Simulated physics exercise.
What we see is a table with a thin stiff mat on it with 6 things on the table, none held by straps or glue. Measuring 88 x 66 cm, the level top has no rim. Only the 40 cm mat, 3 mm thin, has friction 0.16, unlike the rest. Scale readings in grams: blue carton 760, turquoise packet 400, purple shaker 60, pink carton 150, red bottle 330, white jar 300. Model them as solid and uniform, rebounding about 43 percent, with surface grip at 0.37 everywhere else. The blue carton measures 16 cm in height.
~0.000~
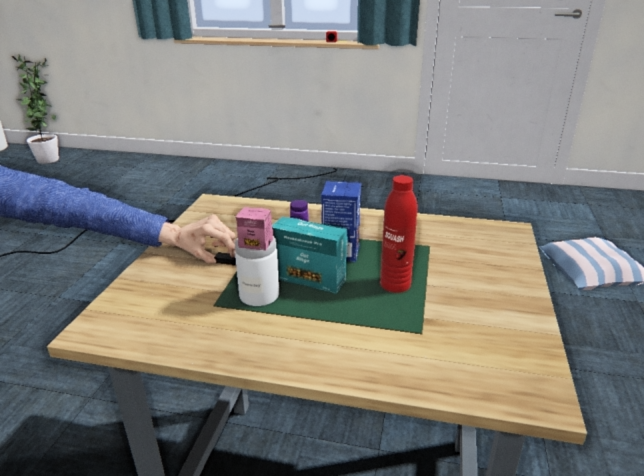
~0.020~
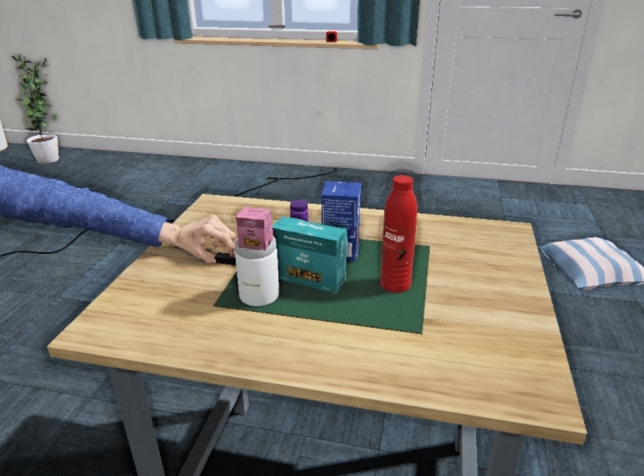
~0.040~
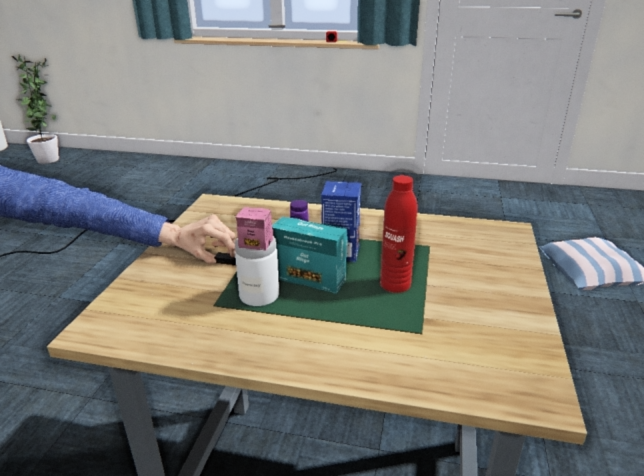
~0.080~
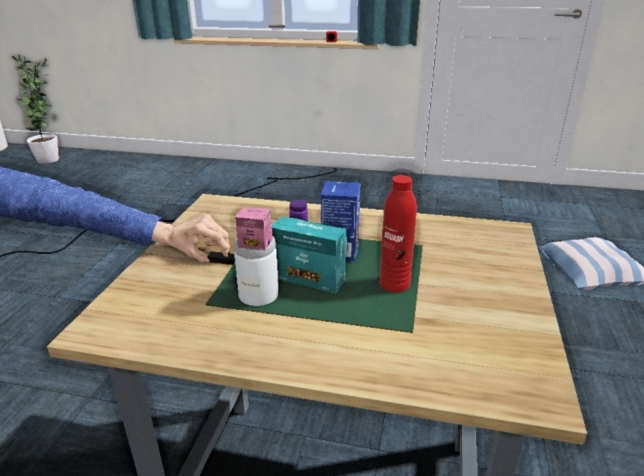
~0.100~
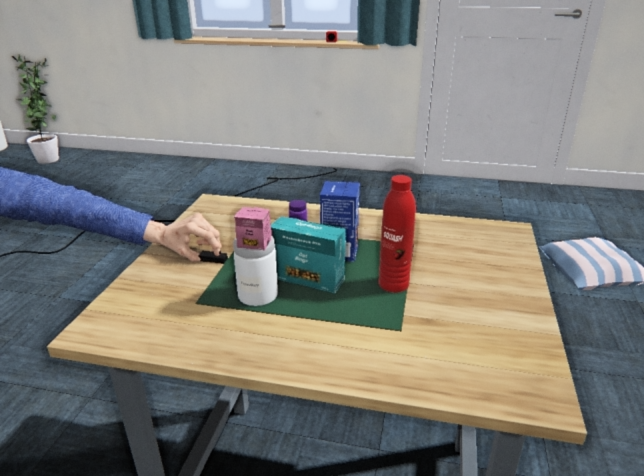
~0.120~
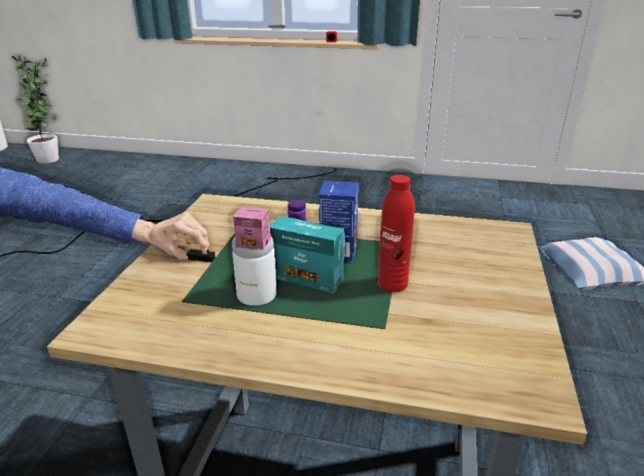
In the video, a hand in a blue sleeve holds the edge of a green mat on a wooden table, then draws it left beneath a red bottle, cartons and other containers, which barely shift as the mat slides.
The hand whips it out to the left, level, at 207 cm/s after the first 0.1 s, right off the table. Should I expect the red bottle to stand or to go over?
Expect it to stand.
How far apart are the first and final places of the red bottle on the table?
I'd put it at about 1 centimetres.
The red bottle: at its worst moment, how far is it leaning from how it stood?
At most 2 degrees.
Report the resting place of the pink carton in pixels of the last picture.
Its middle settles close to pixel (212, 226).
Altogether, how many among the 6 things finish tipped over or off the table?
So, 0 in all.
After 0.22 s, mat pulled 27 cm; red bottle slid 2 cm near (390, 235); white jar slid 3 cm; blue carton slid 3 cm.
After 0.32 s, mat pulled 48 cm; white jar slid 6 cm; pink carton slid 5 cm; purple shaker slid 5 cm.
At rest (0.9 s), not toppled but over 6 cm from the start, pink carton and white jar; the other 4 in place, give or take 6 cm. Seen from the same camera at the end, red bottle near (392, 235).
